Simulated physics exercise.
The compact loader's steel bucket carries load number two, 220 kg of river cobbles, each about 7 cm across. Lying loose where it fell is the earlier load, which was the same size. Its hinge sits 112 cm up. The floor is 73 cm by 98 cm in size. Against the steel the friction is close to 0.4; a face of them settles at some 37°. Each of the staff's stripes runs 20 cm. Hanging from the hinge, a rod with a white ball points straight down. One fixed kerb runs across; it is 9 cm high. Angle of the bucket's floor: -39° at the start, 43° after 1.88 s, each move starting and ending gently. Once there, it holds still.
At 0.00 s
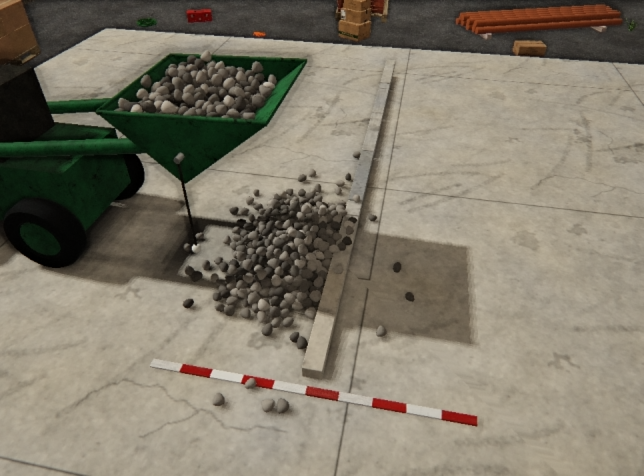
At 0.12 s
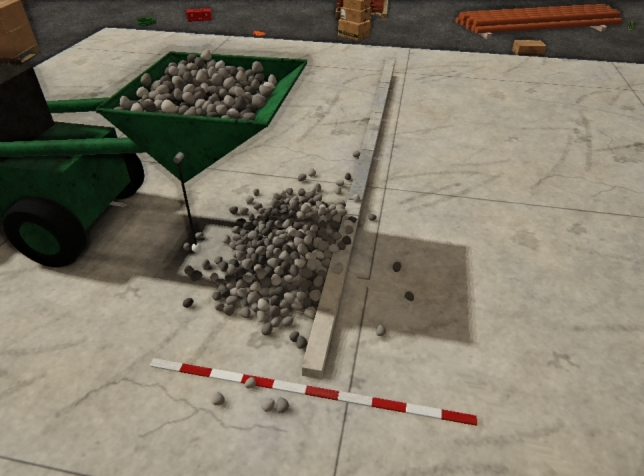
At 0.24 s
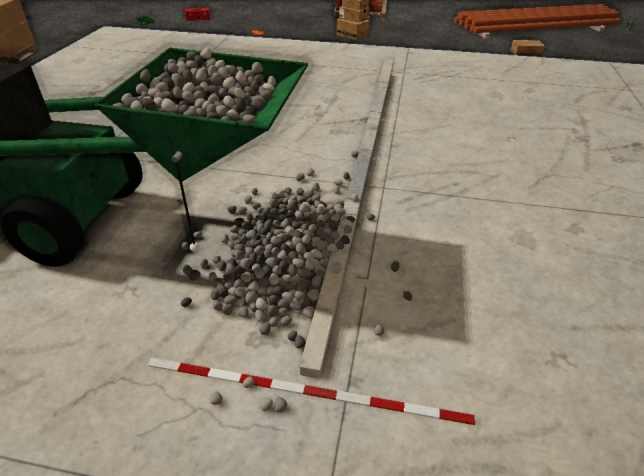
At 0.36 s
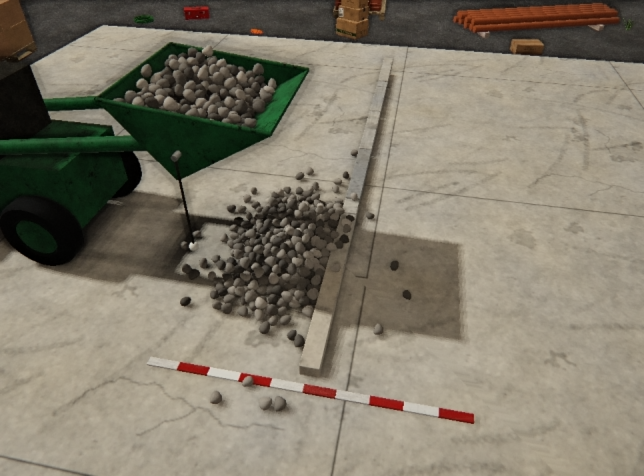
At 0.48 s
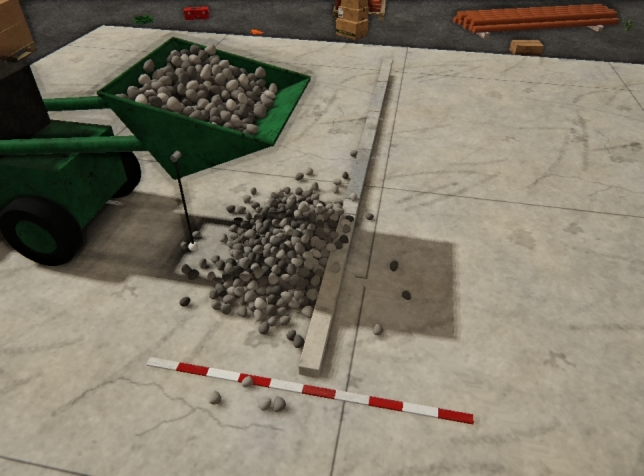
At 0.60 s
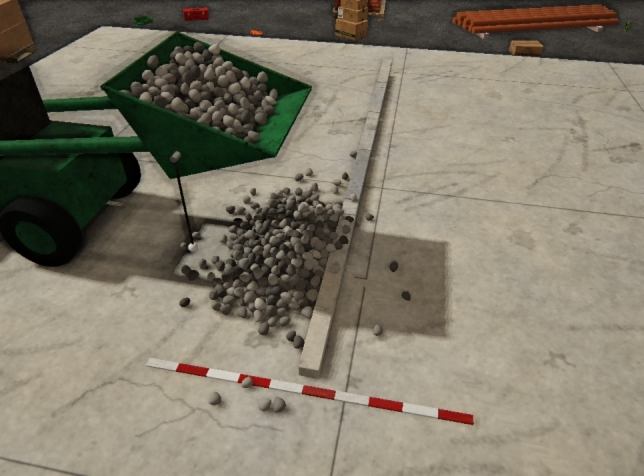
At the start, a green loader at left holds a bucket of grey stones tilted back above a loose heap lying mostly left of a long pale kerb. The bucket then slowly rotates forward, its right edge lowering and its stones shifting slightly, while the heap below stays almost unchanged.
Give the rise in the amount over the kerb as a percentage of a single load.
32 %.
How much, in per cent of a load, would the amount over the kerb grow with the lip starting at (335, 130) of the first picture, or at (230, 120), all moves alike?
Close to 90 per cent, followed by close to 10 per cent.
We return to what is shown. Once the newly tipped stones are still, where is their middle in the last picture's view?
Their middle rests near (321, 245).
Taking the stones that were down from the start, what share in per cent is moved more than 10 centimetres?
Estimate: 5 %, roughly.
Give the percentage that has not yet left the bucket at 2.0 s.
Around 10 per cent of the load is still inside.
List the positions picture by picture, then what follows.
Lip at (267, 123), floor tilted -39°, highest stones at (195, 70). The earlier load is highest near (287, 248), 18 cm above ground level, 99 % on this side of the kerb, 1 % over the kerb, in the first frame.
Lip at (268, 125), floor tilted -38°, highest stones at (193, 69); the stones move at 0.1 m/s on average, in the second frame.
The bucket is at -35°, its lip at (268, 128); the top of the load is at (189, 67); the stones move at 0.1 m/s on average, in the third frame.
The bucket is at -31°, its lip at (271, 135); the top of the load is at (186, 62); the stones move at 0.1 m/s on average, in the fourth frame.
Lip at (273, 144), floor tilted -26°, highest stones at (184, 59); the stones move at 0.2 m/s on average, in the fifth frame.
Lip at (276, 156), floor tilted -19°, highest stones at (188, 57); the stones move at 0.2 m/s on average, in the sixth frame.
After 1.4 s the floor is at 30°; in per cent of one load, 93 in the bucket, 105 on this side of the kerb, 1 over the kerb; the foremost stones are at (365, 256).
After 2.0 s the floor is at 43°; in per cent of one load, 8 in the bucket, 182 on this side of the kerb, 10 over the kerb; the foremost stones are at (392, 270).
After 2.3 s the floor is at 43°; in per cent of one load, 0 in the bucket, 174 on this side of the kerb, 26 over the kerb; the foremost stones are at (440, 276).
After 4.8 s the floor is at 43°; in per cent of one load, 0 in the bucket, 167 on this side of the kerb, 33 over the kerb; the foremost stones are at (483, 278). Net gain over the kerb, 32.
